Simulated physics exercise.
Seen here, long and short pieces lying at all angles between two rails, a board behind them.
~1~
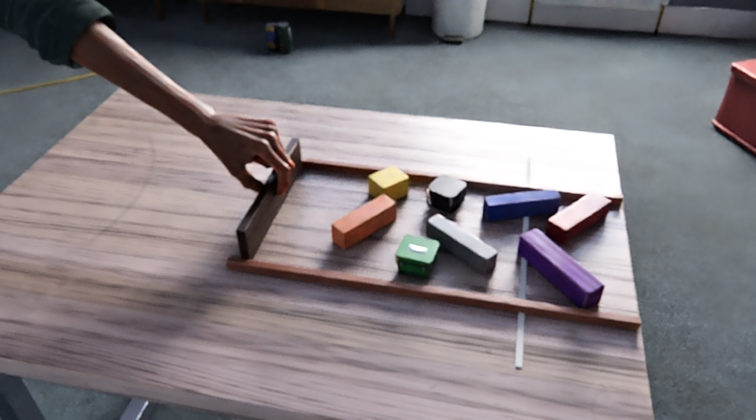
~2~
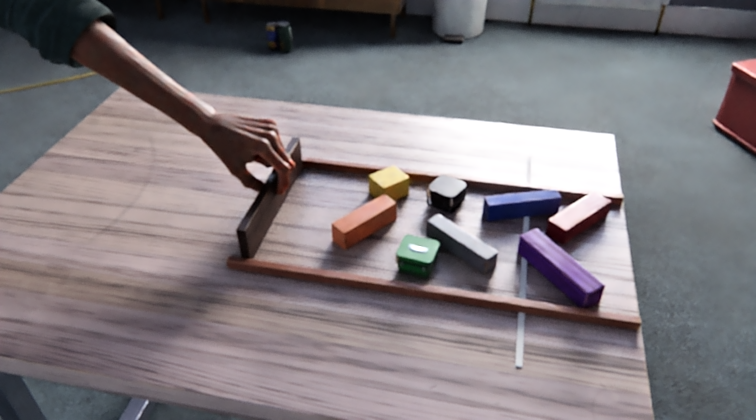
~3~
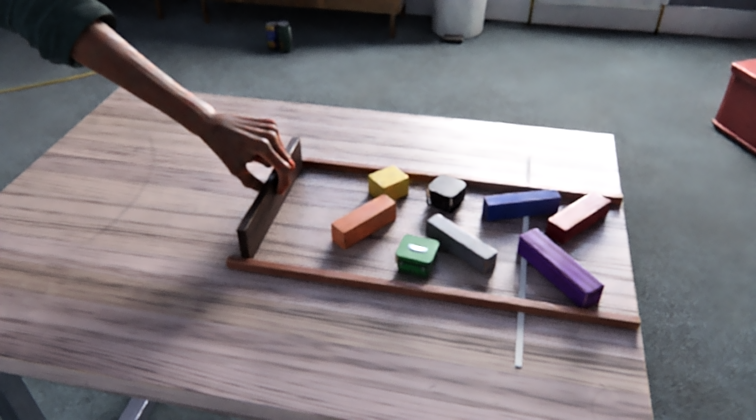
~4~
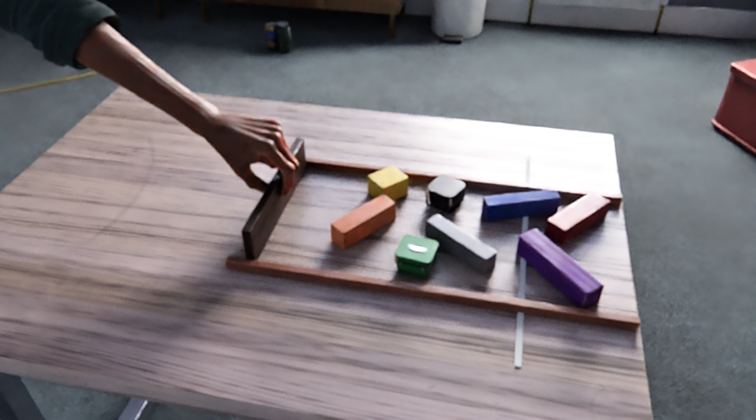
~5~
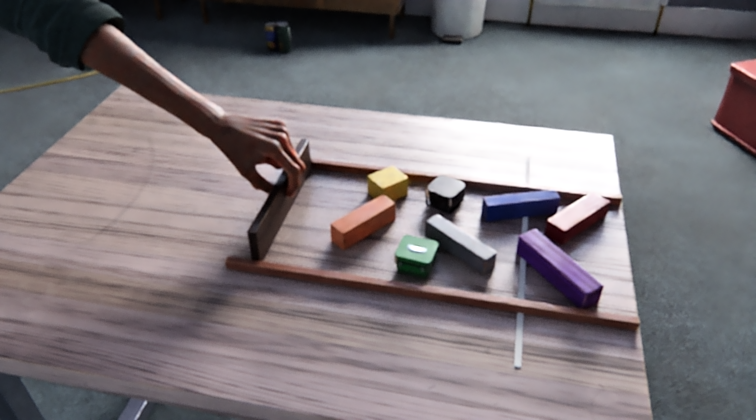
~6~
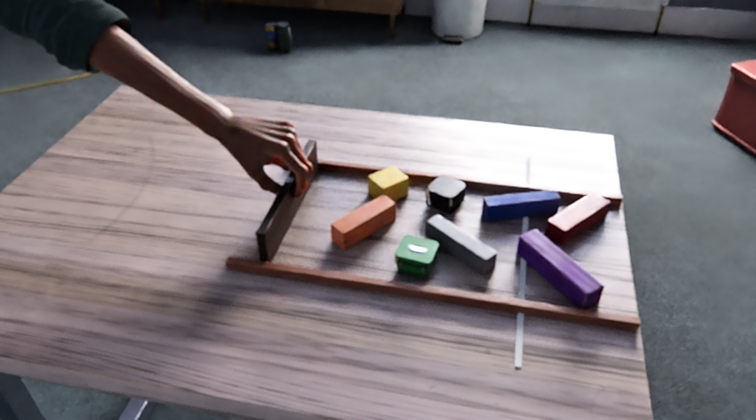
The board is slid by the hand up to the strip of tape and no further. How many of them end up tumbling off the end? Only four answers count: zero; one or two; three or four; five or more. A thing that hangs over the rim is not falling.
My answer: Zero.
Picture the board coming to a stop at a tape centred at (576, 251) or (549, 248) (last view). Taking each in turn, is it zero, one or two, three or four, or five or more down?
One after another: 3 or 4; just one or two.
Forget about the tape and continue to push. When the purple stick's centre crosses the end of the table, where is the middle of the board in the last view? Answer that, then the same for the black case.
First it's close to (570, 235), next close to (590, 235).
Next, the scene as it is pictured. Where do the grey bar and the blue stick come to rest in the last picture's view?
In the last picture the first middle sits at (563, 264) and the other at (602, 221).
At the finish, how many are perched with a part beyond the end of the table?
Things overhanging at the end: 2.
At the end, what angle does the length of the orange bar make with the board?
Angle: Around 0°.
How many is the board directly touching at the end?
It's 3.
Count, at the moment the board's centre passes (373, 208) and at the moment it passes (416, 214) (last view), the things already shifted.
Tally at point one: 2; at point two: 5.
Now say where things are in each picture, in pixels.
In the first frame, red bar (579, 217); purple stick (559, 268); blue stick (521, 205); board (273, 196); tape (525, 244).
In the second frame, purple stick (559, 268); black case (447, 194).
In the third frame, blue stick (521, 205); orange bar (364, 221).
In the fourth frame, red bar (578, 217); grey bar (460, 243).
In the fifth frame, purple stick (557, 268); green case (416, 257).
In the sixth frame, red bar (578, 218); purple stick (558, 268); blue stick (521, 205); board (291, 198); tape (524, 244).
Early on, none off yet; red bar at rest near (578, 218); purple stick at rest near (558, 268); blue stick at rest near (521, 205).
A while later, none off yet; red bar at rest near (578, 218); purple stick at rest near (558, 268); blue stick travelled a little near (543, 211).
Finally, the number that fall off is zero.
